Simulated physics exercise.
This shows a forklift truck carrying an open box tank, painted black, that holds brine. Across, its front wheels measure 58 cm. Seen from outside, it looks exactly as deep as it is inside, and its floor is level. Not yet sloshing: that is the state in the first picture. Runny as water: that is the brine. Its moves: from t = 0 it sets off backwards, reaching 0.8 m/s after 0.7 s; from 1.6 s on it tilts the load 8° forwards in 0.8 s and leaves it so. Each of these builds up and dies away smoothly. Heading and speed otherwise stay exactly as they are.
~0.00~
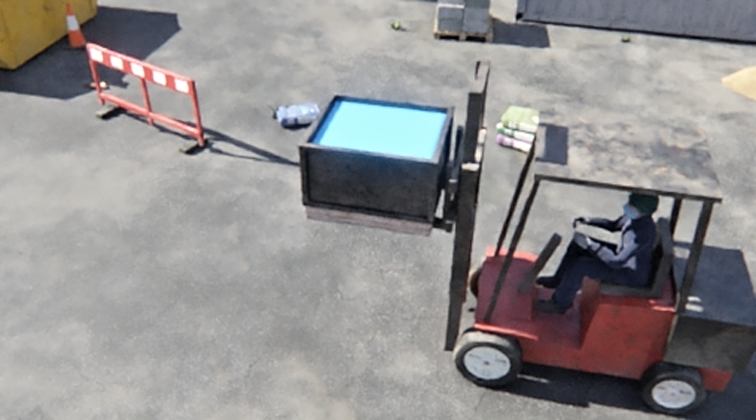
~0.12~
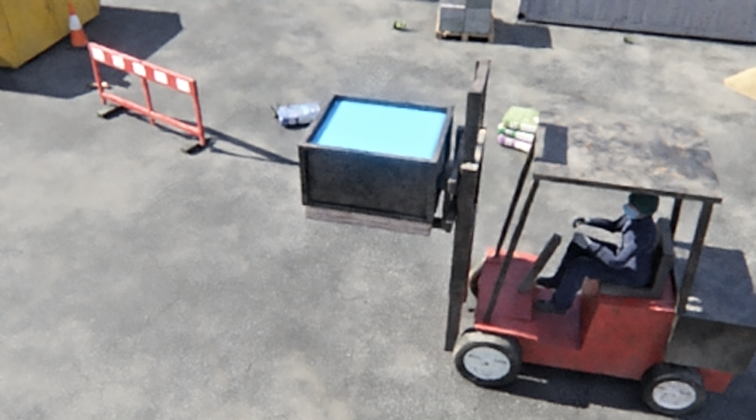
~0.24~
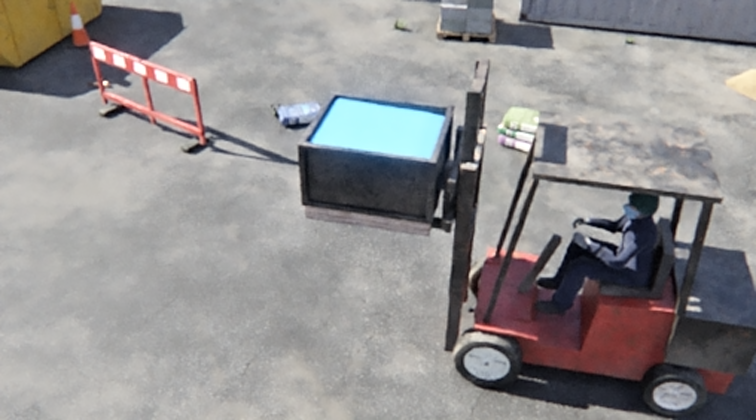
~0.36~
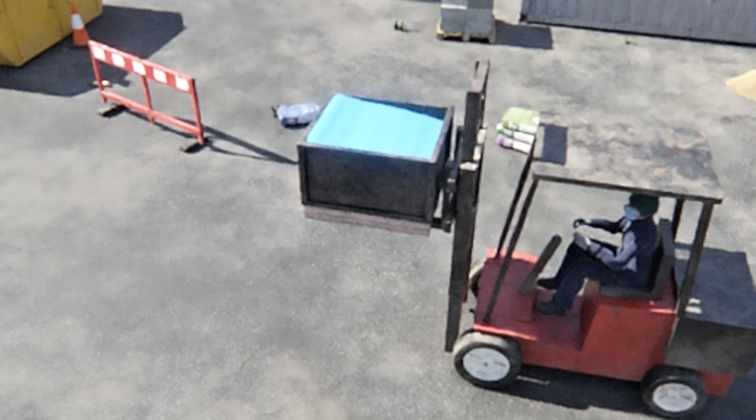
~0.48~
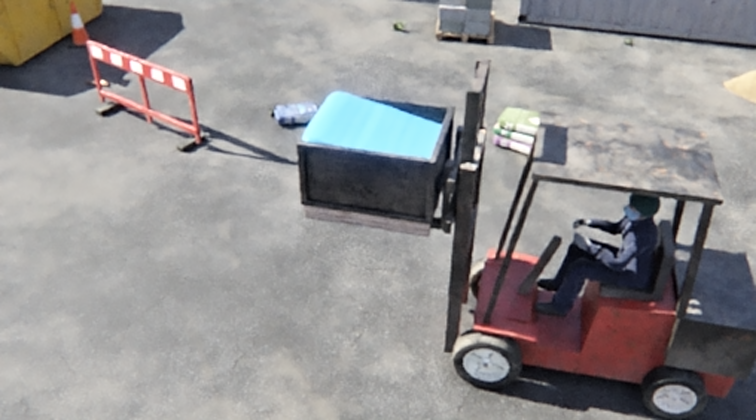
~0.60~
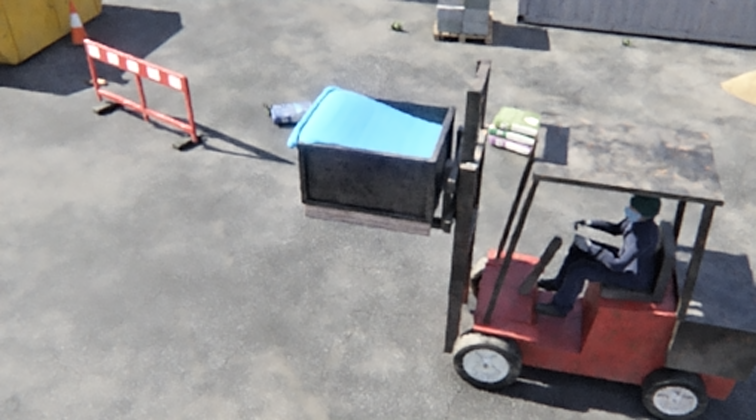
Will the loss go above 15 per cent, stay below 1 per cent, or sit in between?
It will sit in between.
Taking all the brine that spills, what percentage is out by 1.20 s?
About 20 percent, give or take.
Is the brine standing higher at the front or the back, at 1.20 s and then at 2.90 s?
Earlier it favours the rear side, later the forward side.
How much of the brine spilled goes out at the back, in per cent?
Share: Near 10%.
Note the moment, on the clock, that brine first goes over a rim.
I'd put it close to 0.7 seconds.
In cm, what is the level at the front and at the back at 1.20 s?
Close to 36 cm at the front end and 56 cm at the back end.
After 1.20 s it stands 55 cm high behind and 36 cm in front; 2 per cent has gone over the front.
After 2.00 s it stands 47 cm high behind and 44 cm in front; 3 per cent has gone over the front.
After 2.90 s it stands 33 cm high behind and 50 cm in front; 7 per cent has gone over the front.
After 5.39 s 11 per cent has gone over the front, 40 of 357 litres.
